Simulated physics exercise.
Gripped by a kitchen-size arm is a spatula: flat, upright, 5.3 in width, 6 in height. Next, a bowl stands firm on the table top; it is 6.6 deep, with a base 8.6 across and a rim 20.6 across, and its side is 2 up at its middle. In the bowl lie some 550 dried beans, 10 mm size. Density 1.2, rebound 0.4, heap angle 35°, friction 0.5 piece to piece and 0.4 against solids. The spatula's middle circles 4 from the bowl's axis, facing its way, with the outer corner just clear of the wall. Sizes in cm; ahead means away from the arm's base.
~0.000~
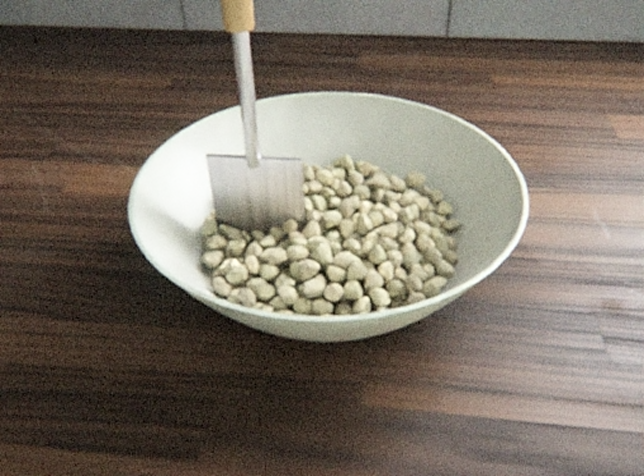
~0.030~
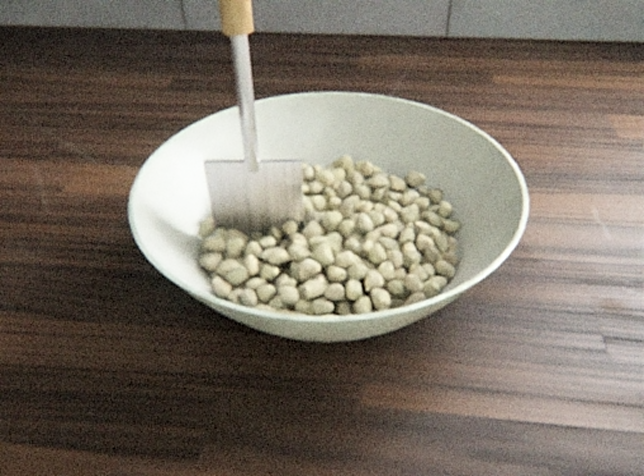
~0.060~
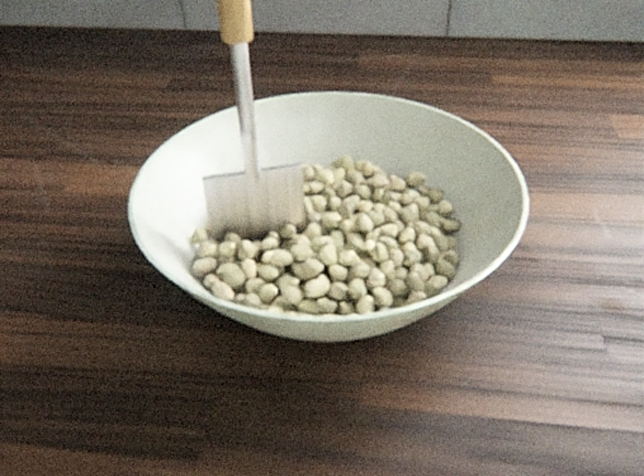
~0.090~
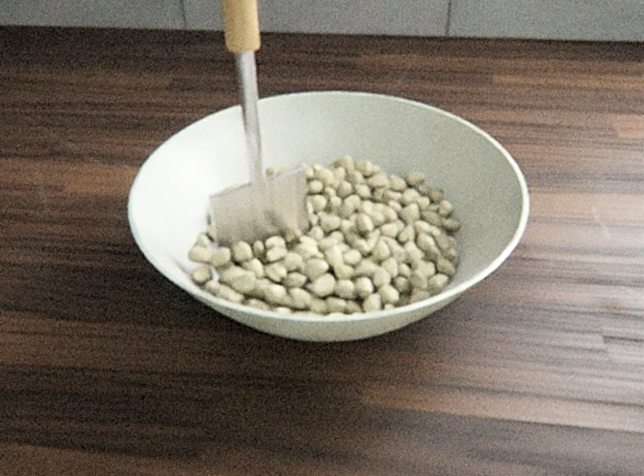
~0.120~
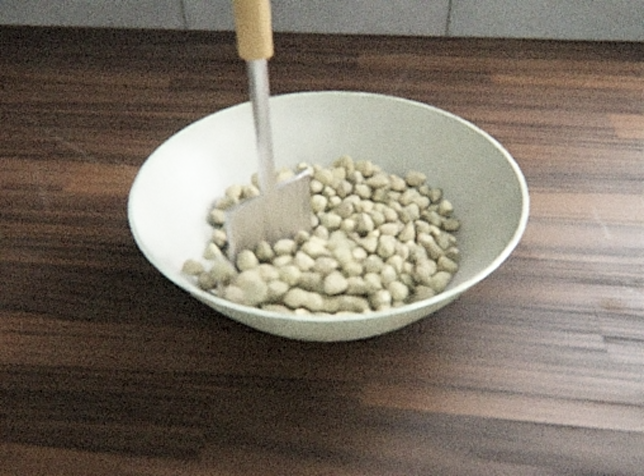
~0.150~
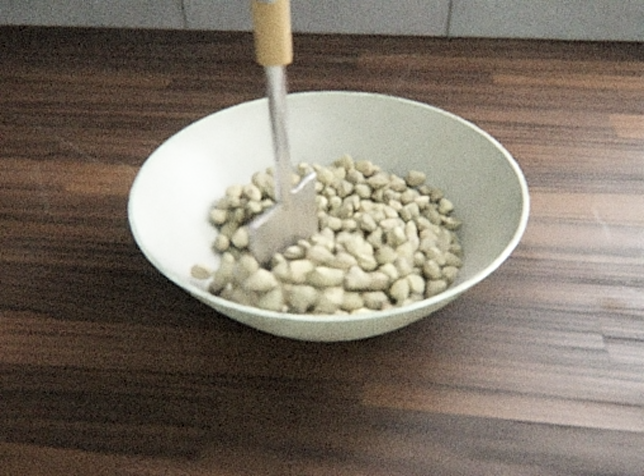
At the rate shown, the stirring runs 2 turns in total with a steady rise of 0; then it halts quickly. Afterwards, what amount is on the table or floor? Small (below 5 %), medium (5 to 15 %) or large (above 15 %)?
It is medium.
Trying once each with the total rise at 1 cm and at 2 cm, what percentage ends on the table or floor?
5 % and 0 %.
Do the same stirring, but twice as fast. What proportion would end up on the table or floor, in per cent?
It would come to around 45 percent.
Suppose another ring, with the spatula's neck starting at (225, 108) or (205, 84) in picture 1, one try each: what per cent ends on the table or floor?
Near 15 per cent and near 0 per cent, in that order.
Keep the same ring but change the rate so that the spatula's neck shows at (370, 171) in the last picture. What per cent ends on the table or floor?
Around 40 in a hundred.
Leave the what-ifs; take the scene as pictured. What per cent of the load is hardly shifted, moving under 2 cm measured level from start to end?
I'd put it at about 5 in a hundred.
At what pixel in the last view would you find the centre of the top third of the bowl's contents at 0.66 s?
The upper third is centred close to (226, 174).
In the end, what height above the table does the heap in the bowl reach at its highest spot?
About 7.0 centimetres.
By 0.66 s, 323° round, highest piece 9 above the table; 532 in the bowl, 15 on the table or floor, 6 in flight or on the tool.
By 1.17 s, 221° round, highest piece 8 above the table; 516 in the bowl, 35 on the table or floor, 2 in flight or on the tool.
By 1.63 s, 0° round, highest piece 7 above the table; 508 in the bowl, 45 on the table or floor.
By 2.33 s, 0° round, highest piece 7 above the table; 508 in the bowl, 45 on the table or floor.
Final count, 508 in the bowl, 45 on the table or floor. That is 8 % on the table or floor.
